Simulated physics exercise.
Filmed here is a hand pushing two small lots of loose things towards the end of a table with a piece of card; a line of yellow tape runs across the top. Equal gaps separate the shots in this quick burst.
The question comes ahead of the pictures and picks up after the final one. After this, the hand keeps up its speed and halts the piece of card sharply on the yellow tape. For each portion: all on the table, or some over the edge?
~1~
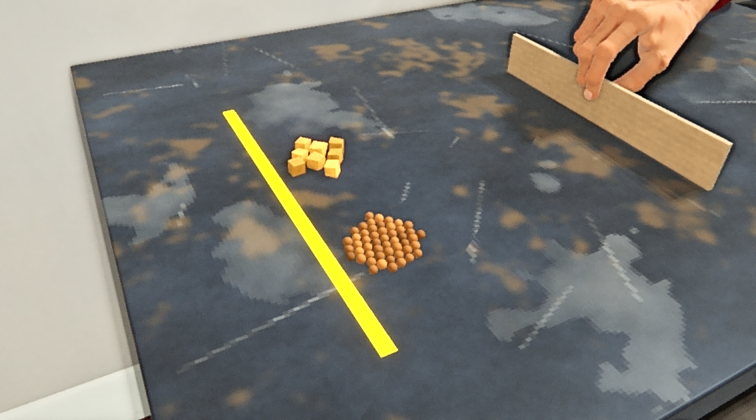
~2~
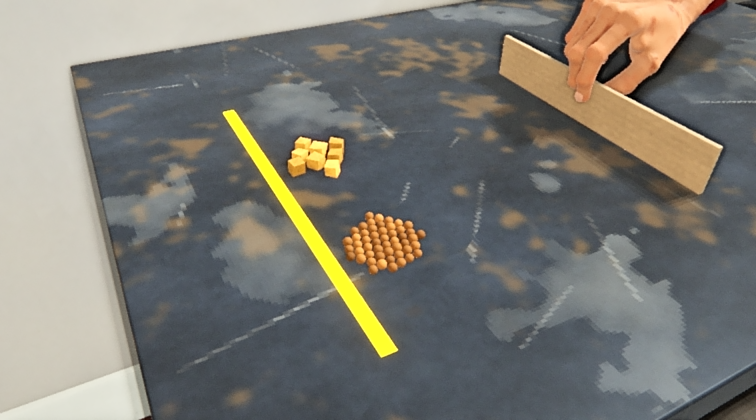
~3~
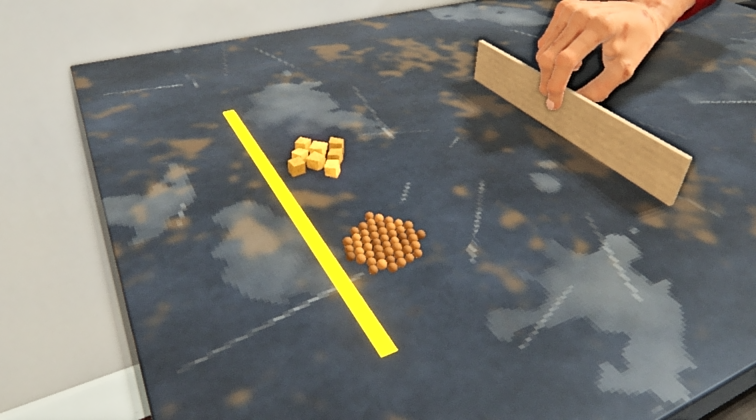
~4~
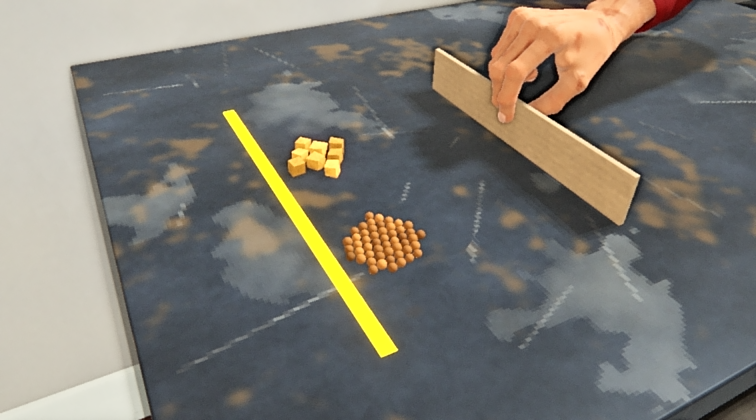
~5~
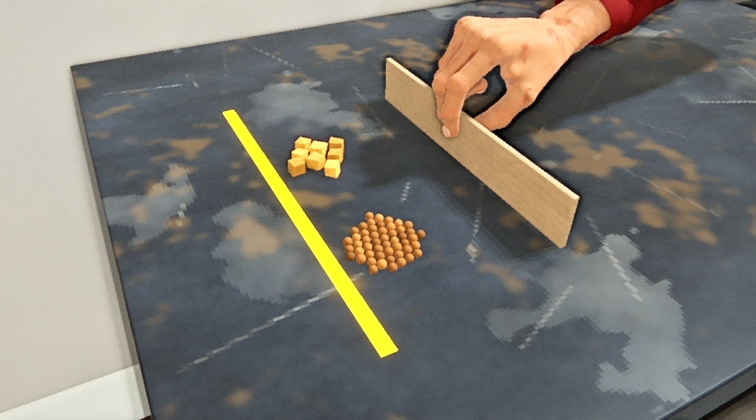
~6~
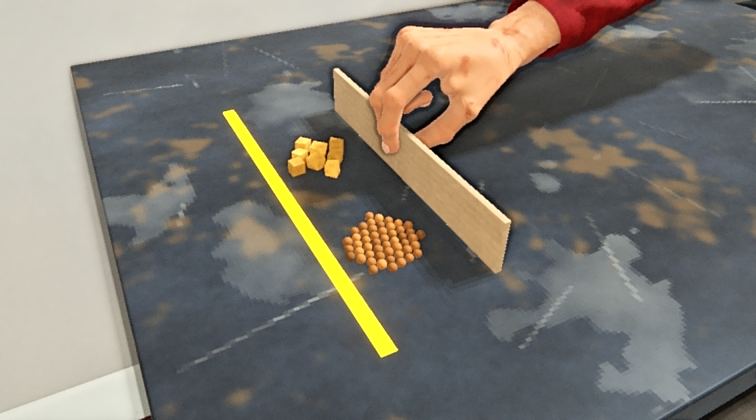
The near portion will partly leave the surface, the far portion will partly leave the surface.
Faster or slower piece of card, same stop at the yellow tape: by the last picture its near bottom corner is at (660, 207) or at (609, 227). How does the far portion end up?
Earlier try: It stays put completely. Later try: It stays put completely.
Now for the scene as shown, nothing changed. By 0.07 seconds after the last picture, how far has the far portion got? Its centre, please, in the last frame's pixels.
Roughly (283, 165).
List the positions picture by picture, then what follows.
The first picture shows piece of card at (702, 156), at rest; yellow tape at (233, 119), well back from the edge; edge at (114, 258); near portion at (386, 246), some cereal balls; far portion at (316, 162), a few croutons.
The second picture shows piece of card at (693, 159); far portion at (316, 162).
The third picture shows piece of card at (663, 170); near portion at (386, 246).
The fourth picture shows piece of card at (612, 188); far portion at (316, 162).
The fifth picture shows piece of card at (553, 208); near portion at (386, 246).
The sixth picture shows piece of card at (487, 232); yellow tape at (233, 119); edge at (114, 258); near portion at (386, 246); far portion at (316, 162).
Then, 0.07 s after the last picture, piece of card still moving, near (323, 150); near portion all on the table, its front near (306, 303); far portion all on the table, its front near (258, 164).
Then, 0.15 s after the last picture, piece of card stopped at the yellow tape; near portion all on the table, its front near (150, 401); far portion all on the table, its front near (170, 181).
Then, 0.43 s after the last picture, piece of card stopped at the yellow tape; near portion all over the edge; far portion most over the edge.
At rest, piece of card stopped at the yellow tape; near portion all over the edge; far portion all over the edge.
